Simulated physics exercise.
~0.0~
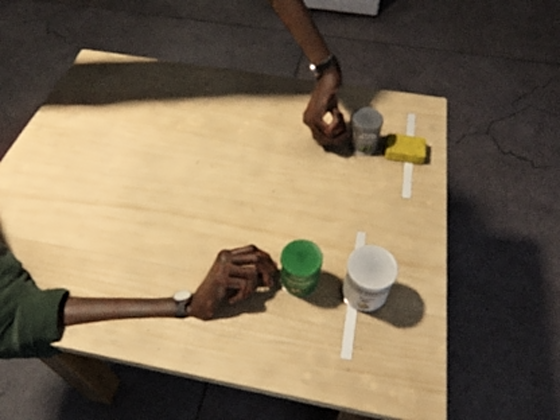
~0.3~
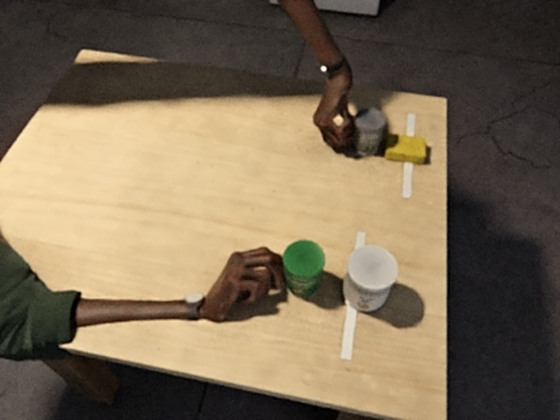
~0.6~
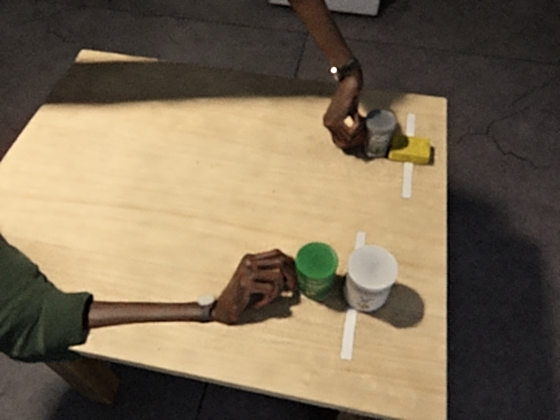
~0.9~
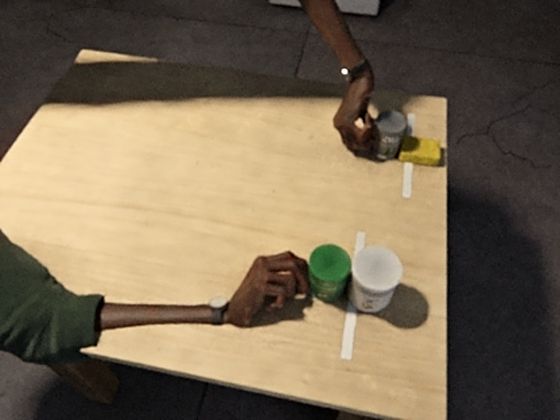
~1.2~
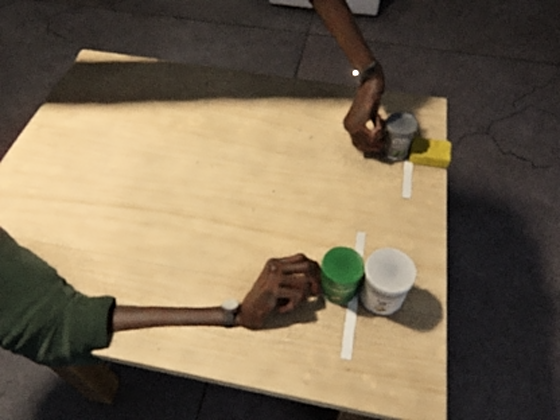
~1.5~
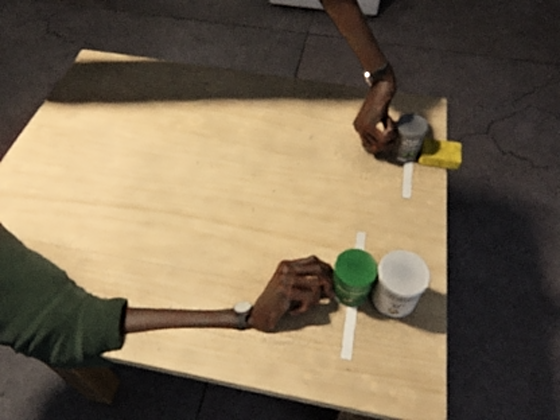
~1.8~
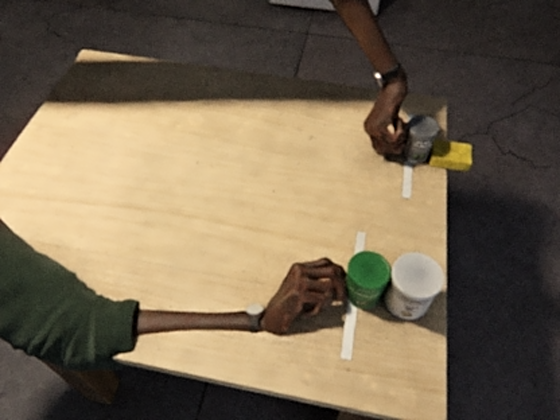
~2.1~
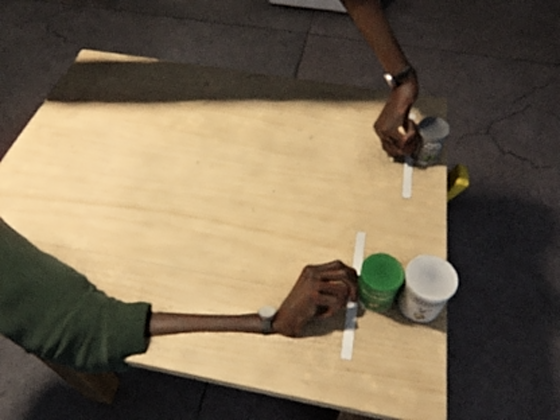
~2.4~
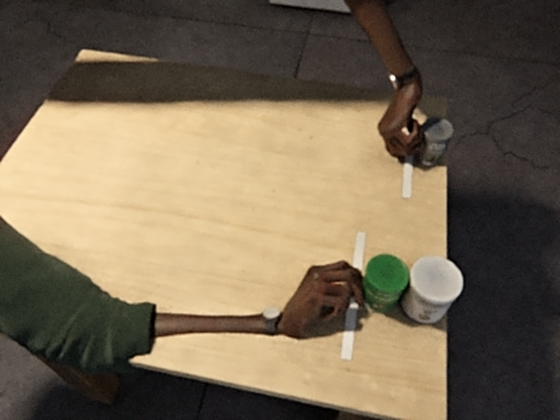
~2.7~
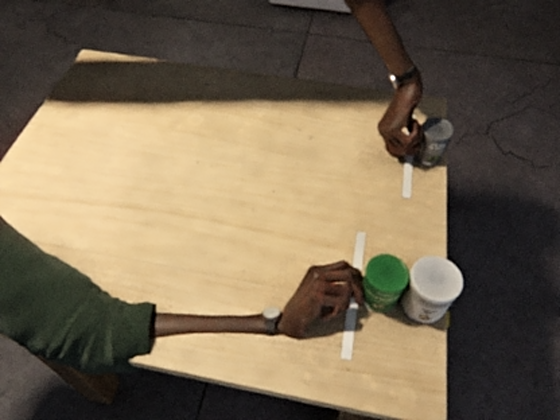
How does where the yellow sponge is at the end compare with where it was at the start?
At the start the yellow sponge lies on the table at the far strip of tape, just right of the grey tin. By the end it is no longer on the tabletop, having gone over the right edge.
